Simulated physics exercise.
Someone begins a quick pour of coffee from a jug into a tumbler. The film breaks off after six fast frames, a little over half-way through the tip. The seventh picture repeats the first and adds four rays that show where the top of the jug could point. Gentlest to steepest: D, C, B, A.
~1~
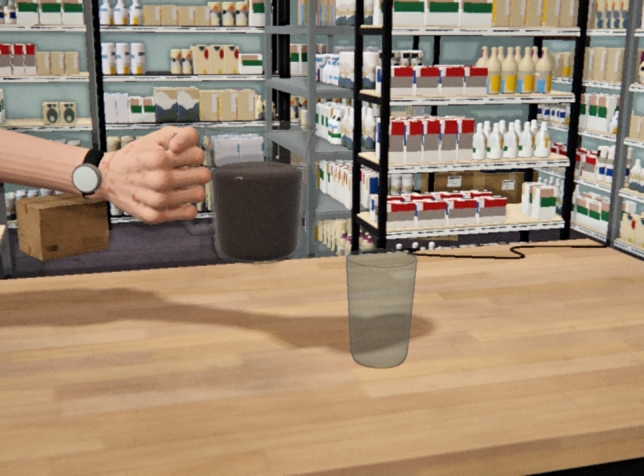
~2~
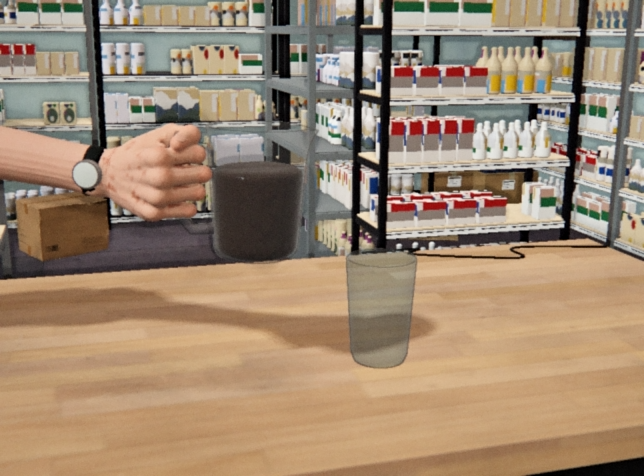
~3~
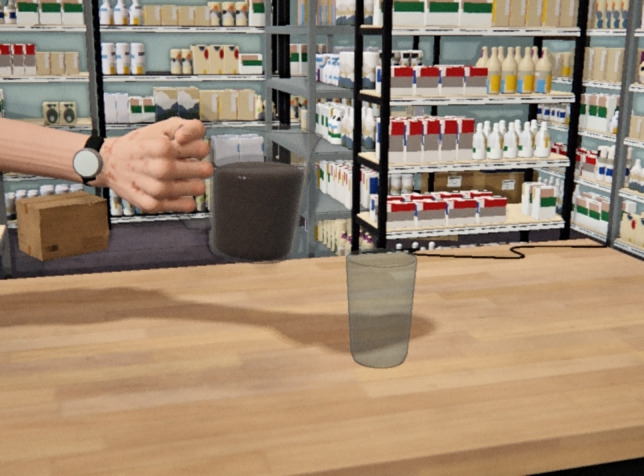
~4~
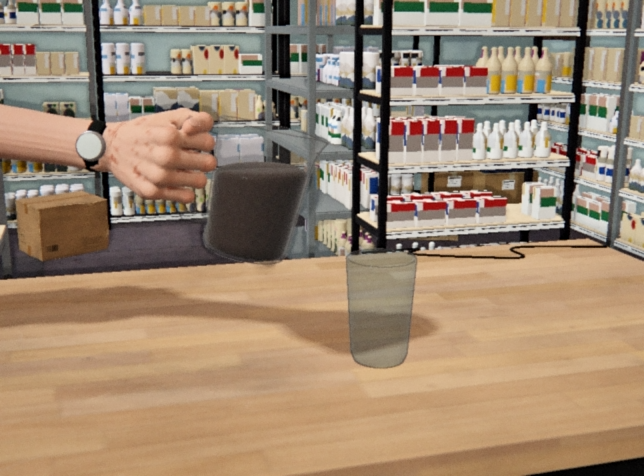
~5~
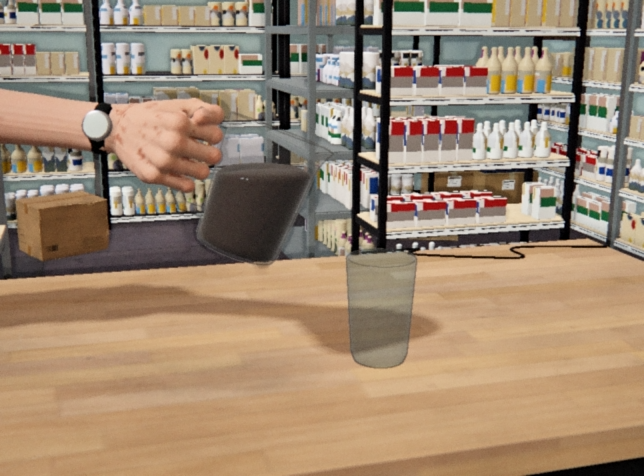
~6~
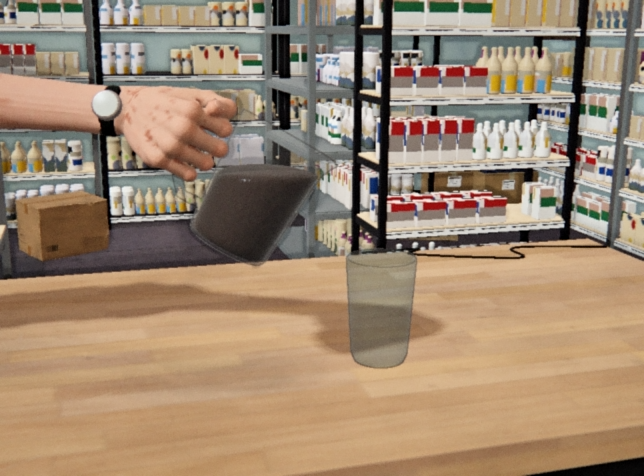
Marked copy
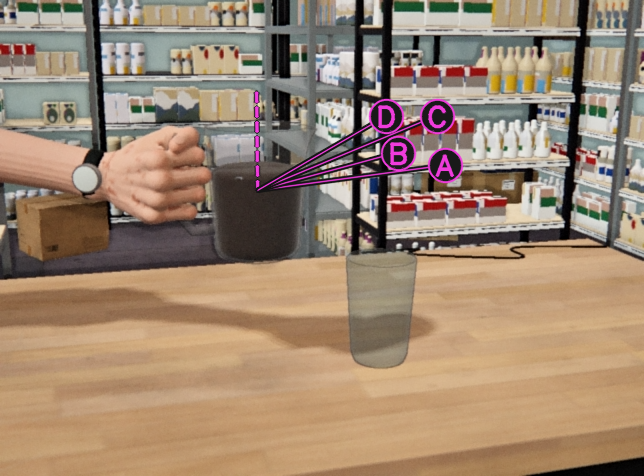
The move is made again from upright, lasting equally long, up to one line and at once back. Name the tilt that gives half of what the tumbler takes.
Tilt C.
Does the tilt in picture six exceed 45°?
No.
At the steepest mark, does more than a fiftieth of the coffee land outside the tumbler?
Yes.
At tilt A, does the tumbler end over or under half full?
Over half.
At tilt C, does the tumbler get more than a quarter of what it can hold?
Yes.
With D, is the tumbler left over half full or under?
Under.
On the marked copy, A at (428, 167); B at (381, 156); C at (421, 122); D at (371, 124).
For tilt A, the tumbler ends with about 71 % of what it can hold; 13 % of the coffee is spilt.
For tilt B, the tumbler ends with about 69 % of what it can hold.
For tilt C, the tumbler ends with about 48 % of what it can hold.
For tilt D, the tumbler ends with about 31 % of what it can hold.
